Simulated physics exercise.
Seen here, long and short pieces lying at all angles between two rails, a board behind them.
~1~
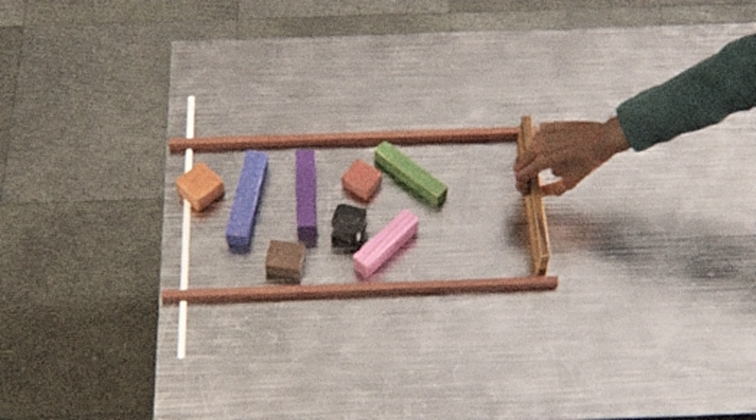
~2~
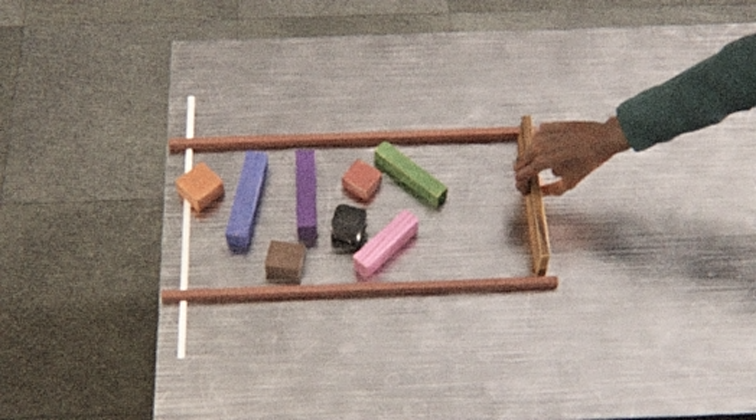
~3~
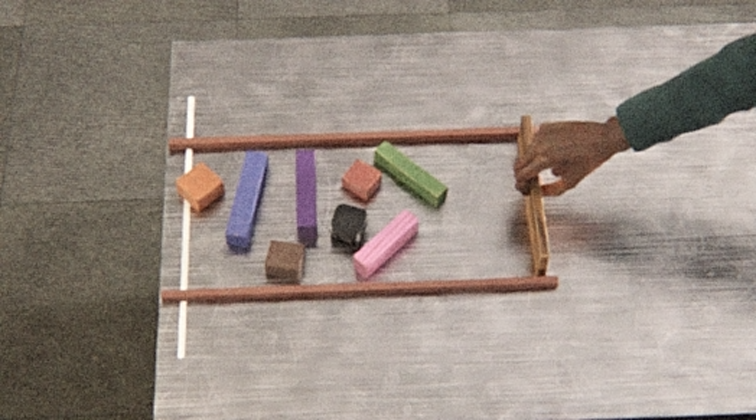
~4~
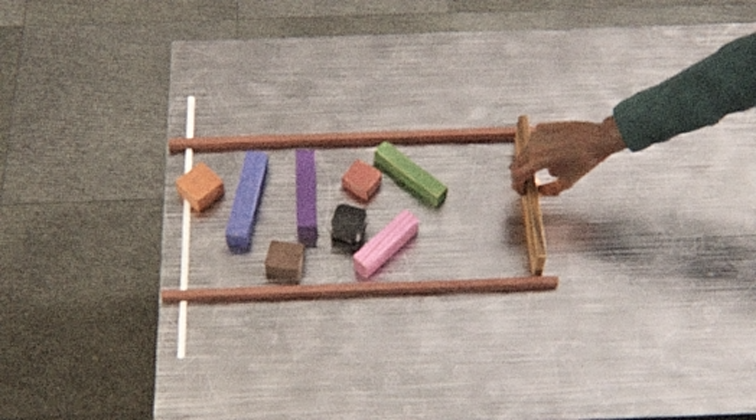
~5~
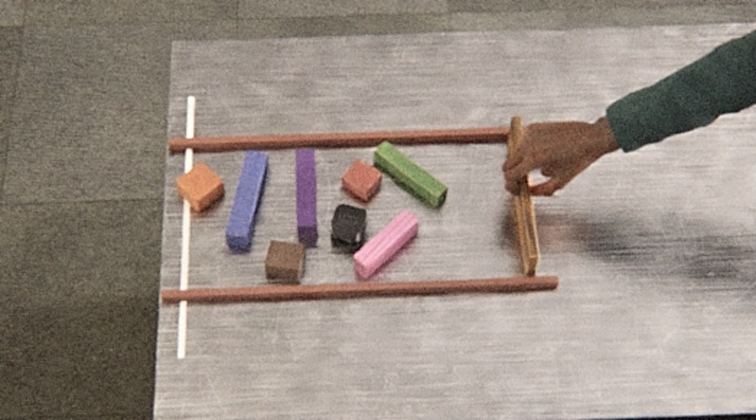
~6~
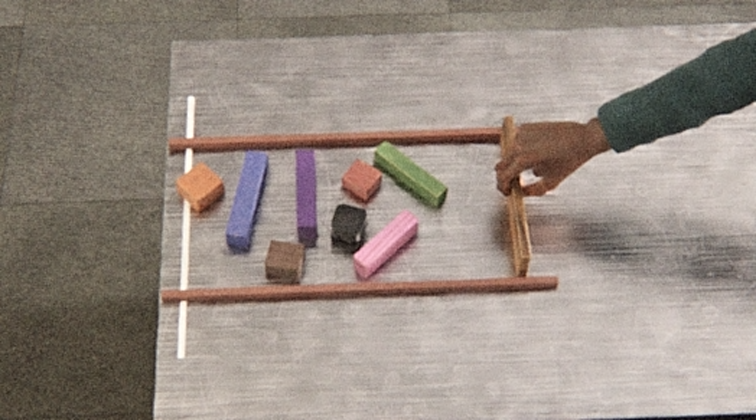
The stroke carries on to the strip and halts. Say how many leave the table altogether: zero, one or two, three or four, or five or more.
Outcome: The number that fall off is five or more.
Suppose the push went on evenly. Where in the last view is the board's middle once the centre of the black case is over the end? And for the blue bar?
At (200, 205) for the black case; at (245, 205) for the blue bar.
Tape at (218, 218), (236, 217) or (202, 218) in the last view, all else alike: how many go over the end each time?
It would be 3, 2 and 3.
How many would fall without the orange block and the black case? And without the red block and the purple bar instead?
Fallen: 4, and 4 in the other try.
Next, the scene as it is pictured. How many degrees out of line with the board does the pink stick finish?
Some 0 degrees.
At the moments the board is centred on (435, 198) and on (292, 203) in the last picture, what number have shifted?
At the one place 1, at the other 8.
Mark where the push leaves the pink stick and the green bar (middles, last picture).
About (175, 255), and the other about (179, 179).
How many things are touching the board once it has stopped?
2 of them.
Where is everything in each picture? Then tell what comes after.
The first picture shows orange block (200, 186); blue bar (247, 198); brown block (285, 259); board (534, 195); tape (187, 219).
The second picture shows blue bar (247, 198); board (534, 195).
The third picture shows brown block (285, 260); purple bar (306, 194).
The fourth picture shows orange block (200, 187); black case (349, 225).
The fifth picture shows blue bar (247, 198); red block (362, 180).
The sixth picture shows orange block (200, 187); blue bar (247, 198); brown block (285, 260); board (515, 196); tape (187, 219).
Early on, none off yet; orange block at rest near (200, 187); blue bar at rest near (247, 198); brown block at rest near (285, 260).
Finally, the number that fall off is five or more; lost, red block, black case, purple bar, brown block, blue bar and orange block.
